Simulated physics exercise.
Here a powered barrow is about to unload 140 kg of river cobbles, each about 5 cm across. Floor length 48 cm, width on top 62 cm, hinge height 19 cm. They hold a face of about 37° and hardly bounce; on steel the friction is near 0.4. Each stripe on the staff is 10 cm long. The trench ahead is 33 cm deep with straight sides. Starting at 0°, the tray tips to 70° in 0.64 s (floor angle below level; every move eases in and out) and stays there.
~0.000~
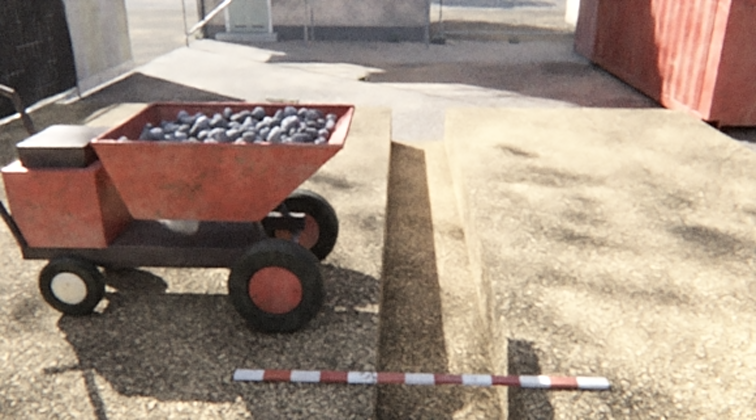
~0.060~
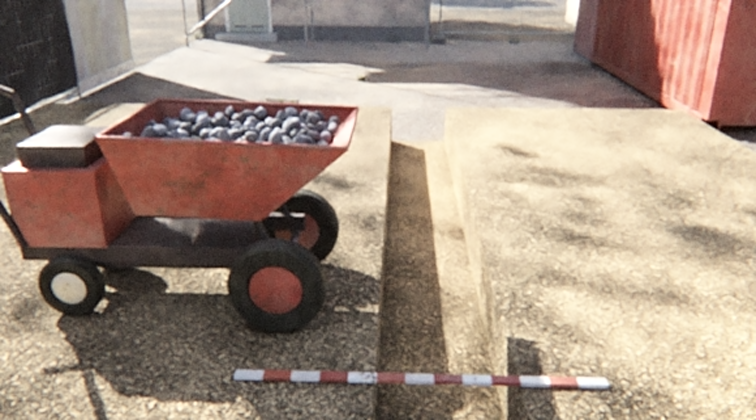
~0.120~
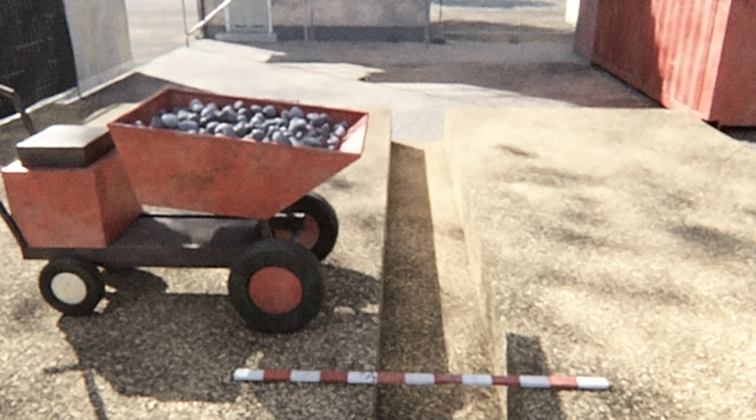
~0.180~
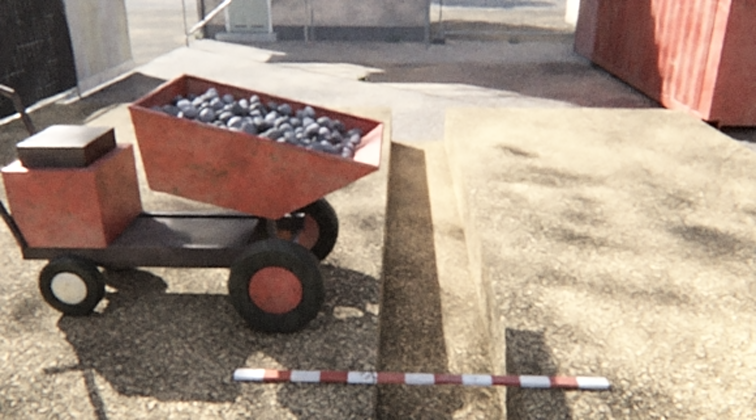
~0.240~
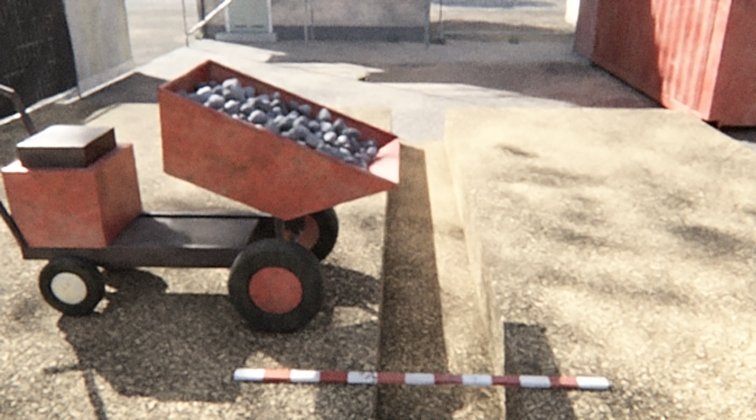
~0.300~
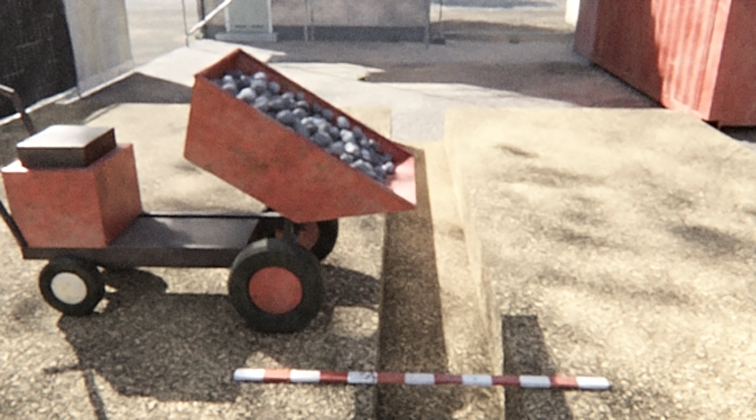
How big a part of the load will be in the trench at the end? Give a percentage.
Close to 62 in a hundred.
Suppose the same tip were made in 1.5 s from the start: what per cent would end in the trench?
It would be near 80 per cent.
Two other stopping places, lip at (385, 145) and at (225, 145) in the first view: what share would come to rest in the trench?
Near 25 per cent from the first place, 85 from the second.
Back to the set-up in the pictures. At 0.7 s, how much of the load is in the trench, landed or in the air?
About 30 per cent by then.
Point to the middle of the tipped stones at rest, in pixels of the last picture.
Their middle is at about (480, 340).
After 0.5 s the floor is at 59°; 100 % in the tray; the foremost stones are at (431, 232).
After 0.7 s the floor is at 70°; 63 % in the tray, 30 % in the trench, 7 % past the trench; the foremost stones are at (527, 306).
After 1.1 s the floor is at 70°; 9 % in the tray, 53 % in the trench, 38 % past the trench; the foremost stones are at (718, 308).
After 3.0 s the floor is at 70°; 0 % in the tray, 62 % in the trench, 38 % past the trench; the foremost stones are past the picture's edge.
